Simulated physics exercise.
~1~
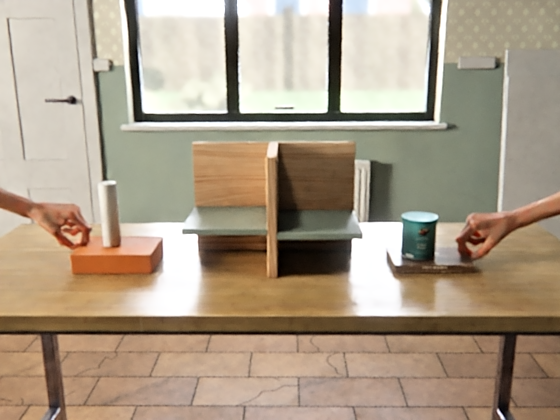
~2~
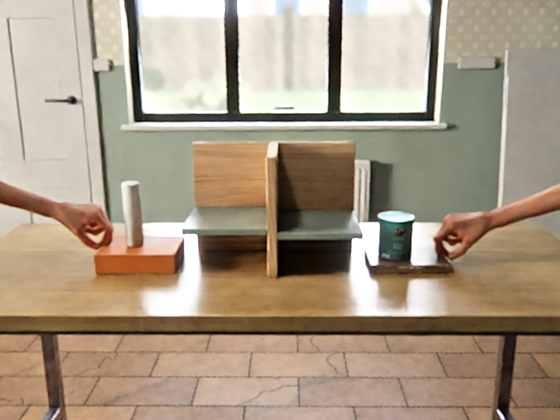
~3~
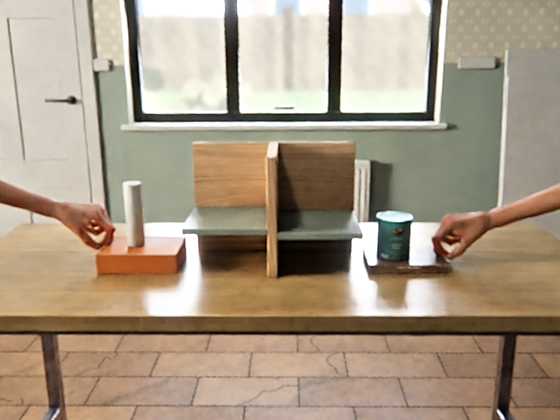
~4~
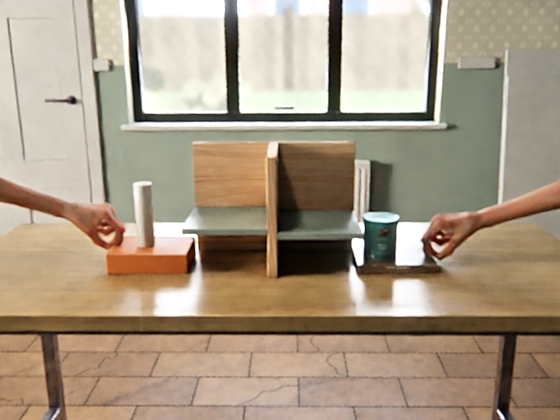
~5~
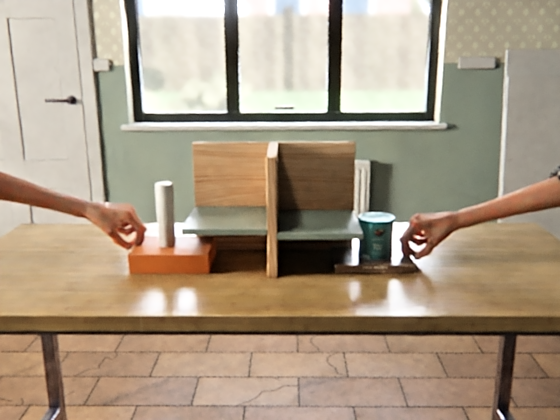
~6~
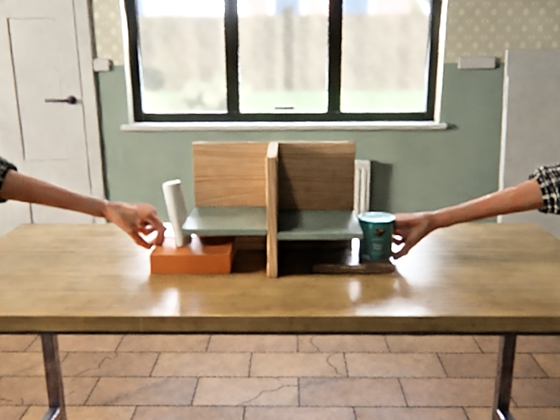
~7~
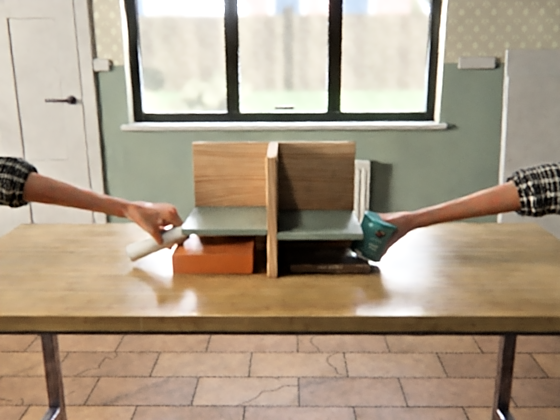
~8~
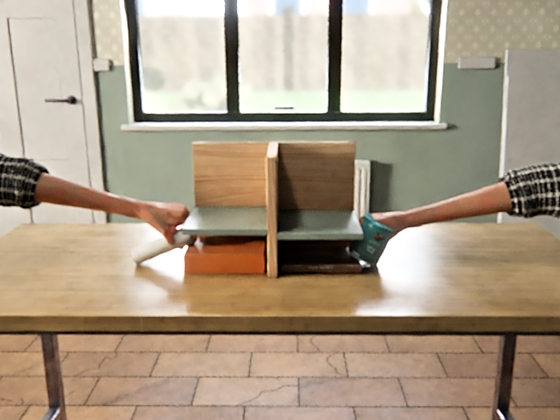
In a room with a green wall and a wide window, a wooden table with a low, divided shelf at its centre is seen from the front by a still camera. On the left a hand pushes an orange tray carrying an upright white candle, while on the right another hand pushes a flat brown box carrying a turquoise pot. Both carriers slide inward until their loads meet the shelf edges. The candle leans and topples to the left, and the pot is held back and tilts. At the end both carriers are under the shelf, with the candle and pot tipped outside it.
